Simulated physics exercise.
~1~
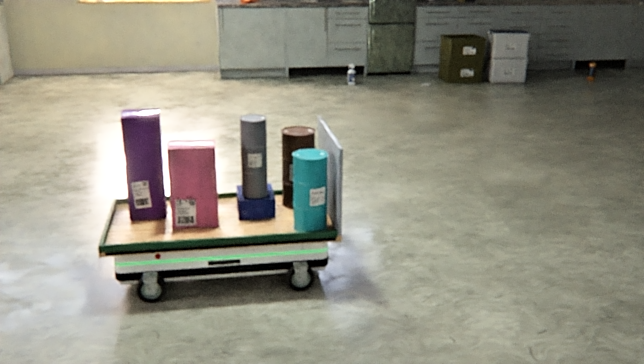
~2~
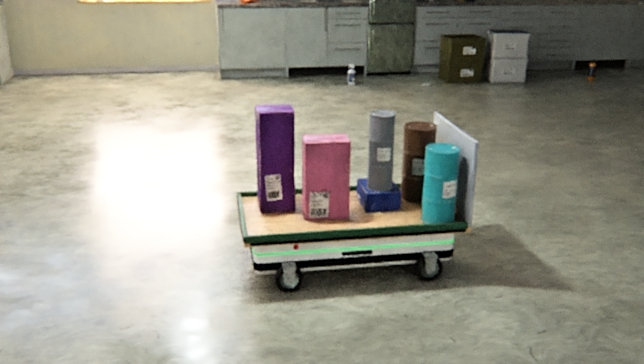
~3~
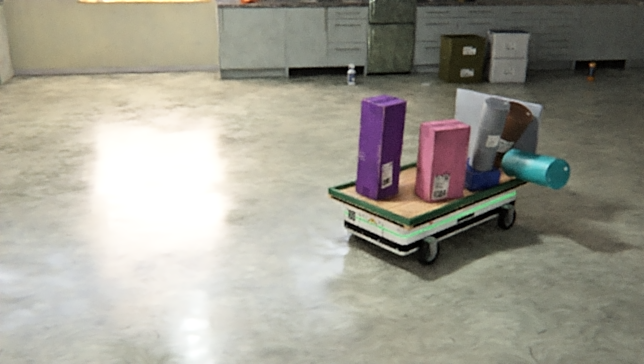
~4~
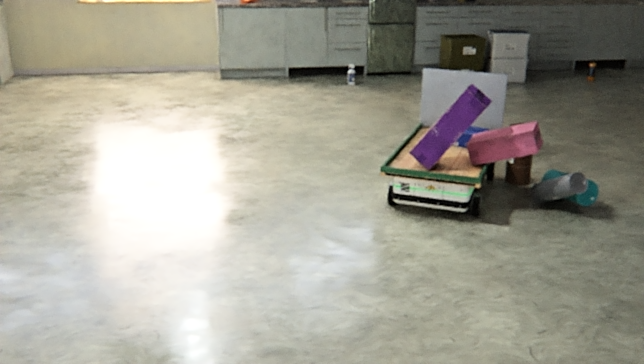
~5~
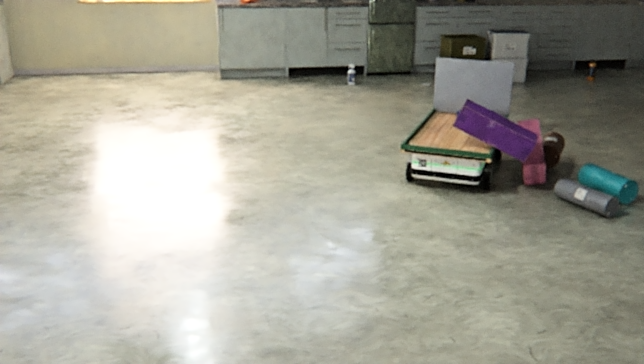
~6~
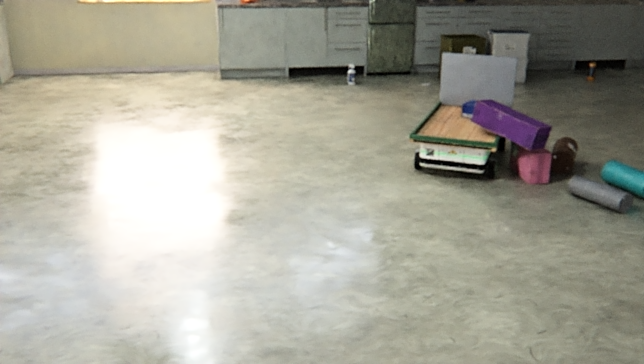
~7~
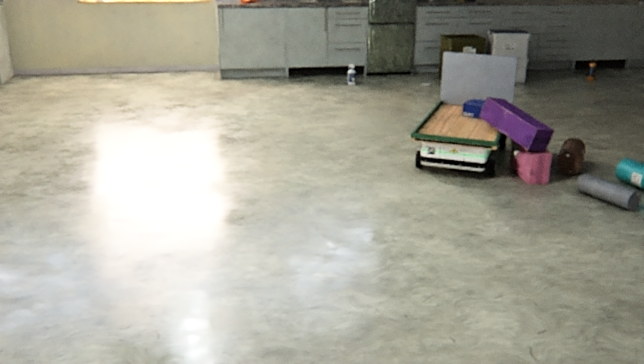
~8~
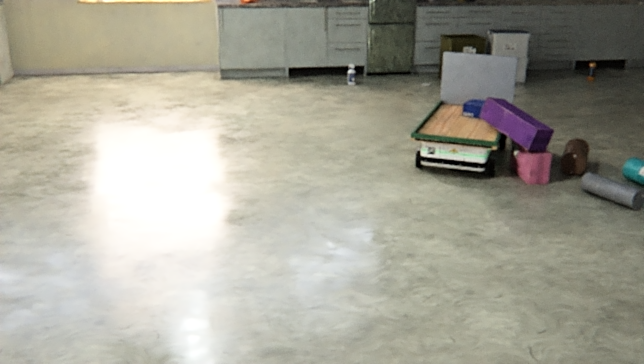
At first, a low wheeled cart rolls to the right across a shiny concrete floor, carrying upright purple and pink boxes, a small blue box, and grey, brown and turquoise canisters. It then swings away toward the cabinets at the back, and the canisters tip toward its right side, the turquoise one going over the edge. The grey and brown canisters and the pink box tumble off as the purple box topples after them. The cart stops, while the turquoise and grey canisters roll farther right. Finally, only the blue box remains aboard, with the purple box slanting down beside the deck.
